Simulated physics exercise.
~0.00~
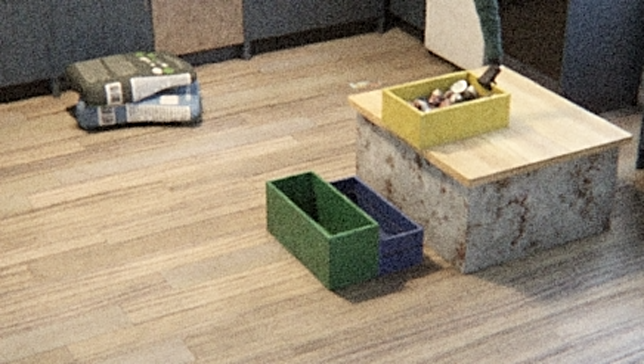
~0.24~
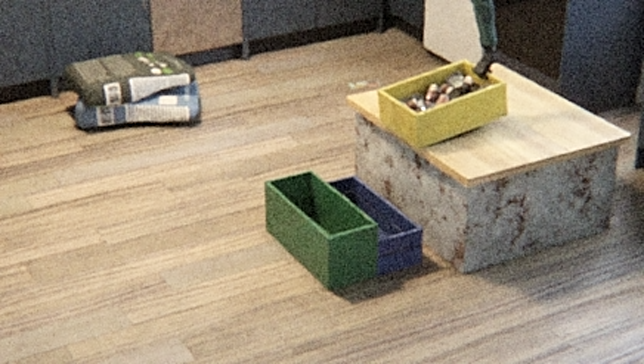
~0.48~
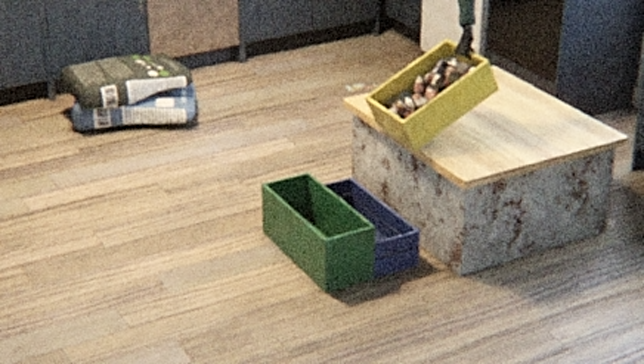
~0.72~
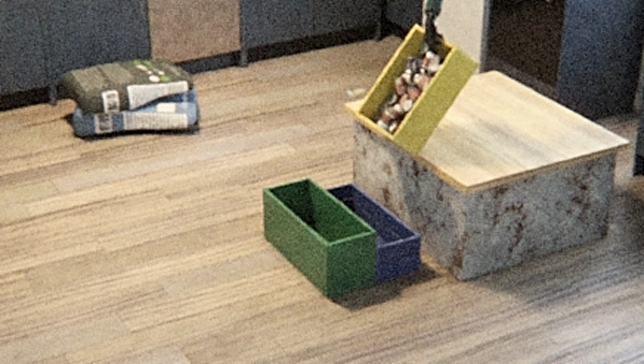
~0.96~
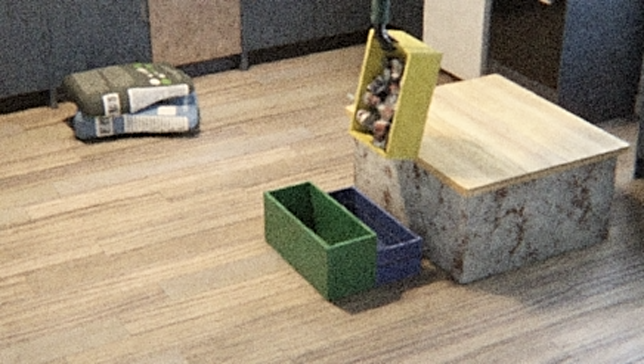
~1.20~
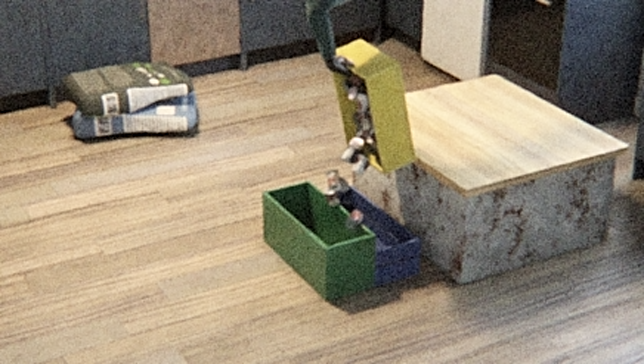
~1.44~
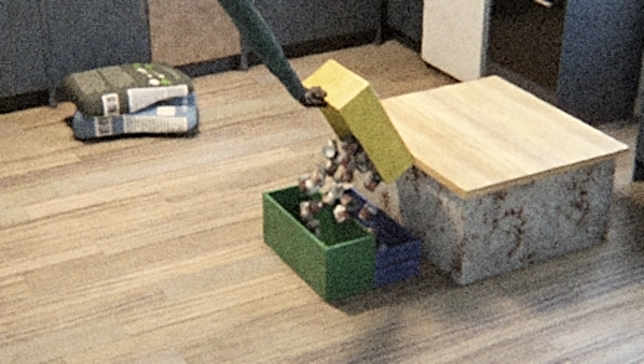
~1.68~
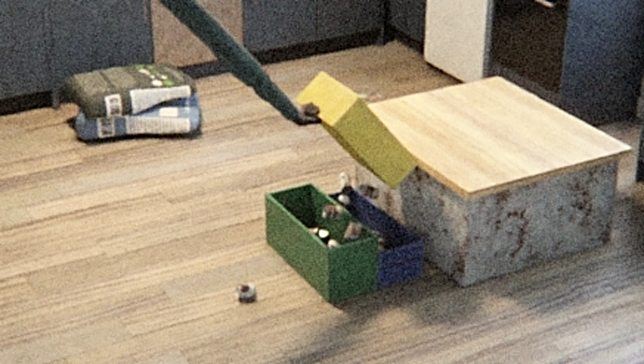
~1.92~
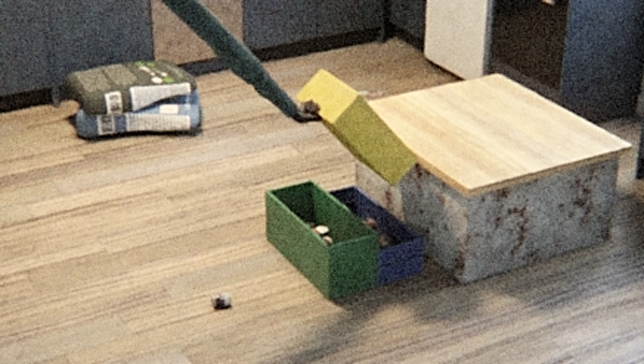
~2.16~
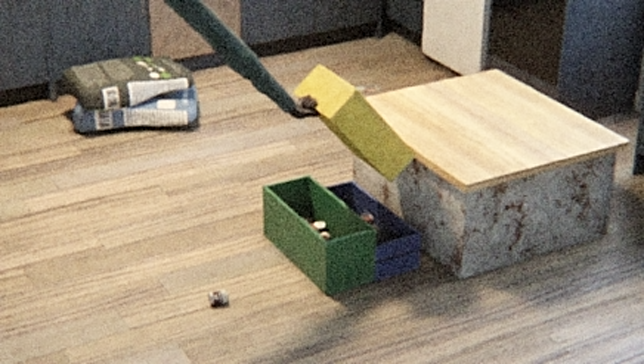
The clip shows a dark arm tipping a yellow crate of small tins leftward off a wooden-topped bench, pouring them into the green and blue totes on the floor, until one stray tin lies on the floorboards left of the green tote and the crate stays tilted.
